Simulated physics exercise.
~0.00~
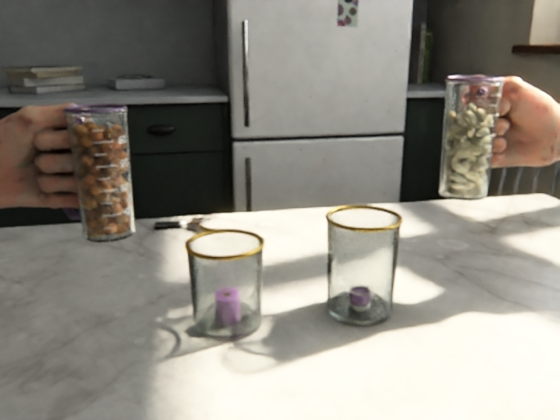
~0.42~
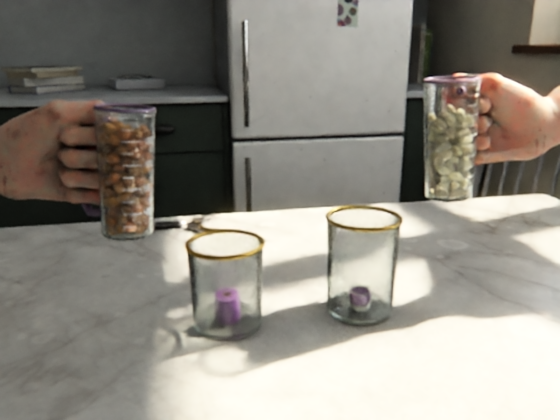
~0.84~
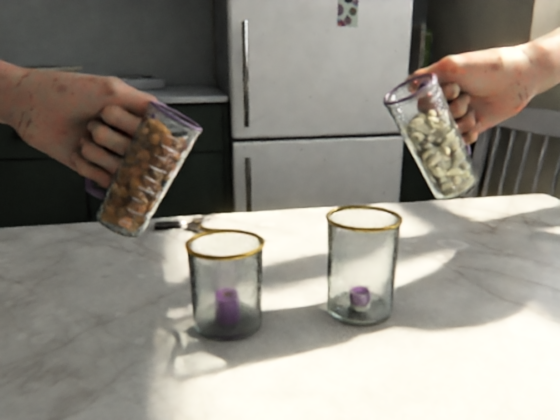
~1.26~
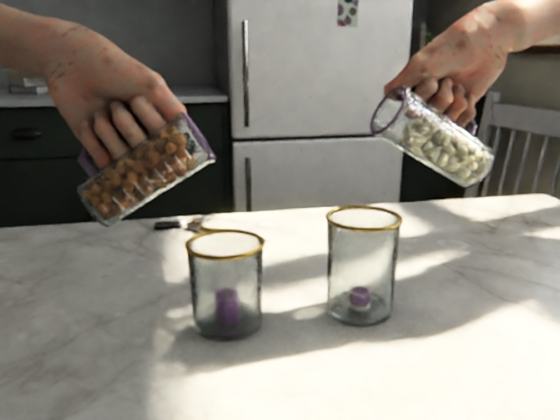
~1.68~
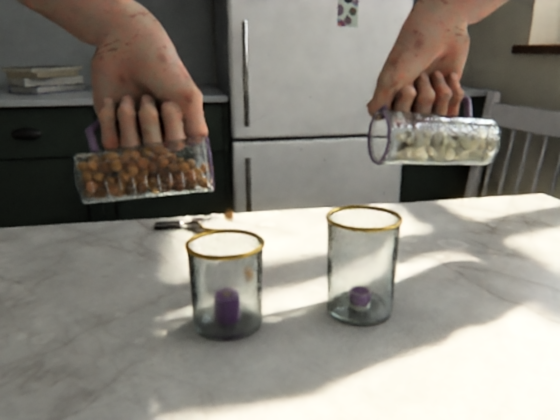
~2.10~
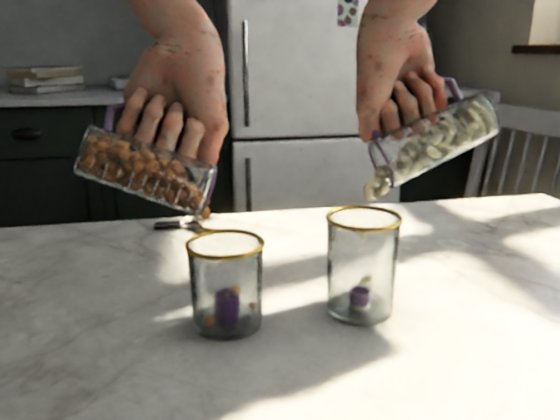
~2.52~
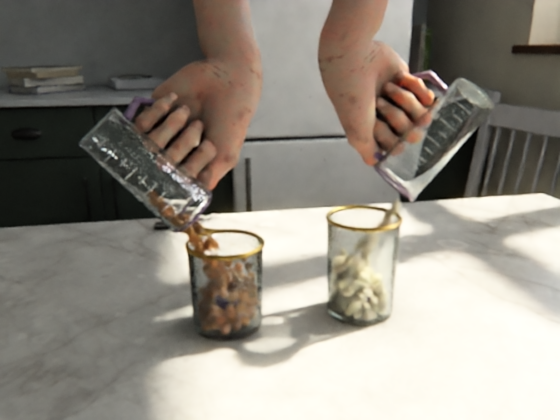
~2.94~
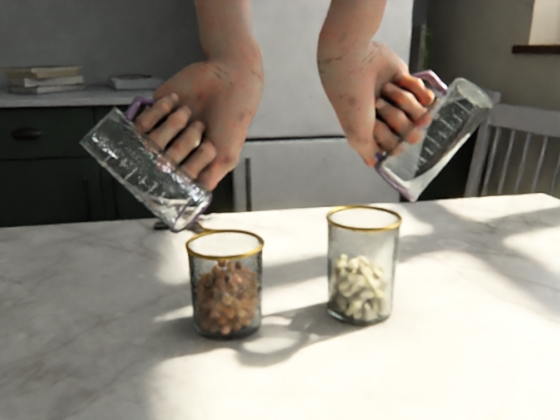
On a marble kitchen counter, two hands pour nuggets into gold-rimmed glasses, burying small purple objects.
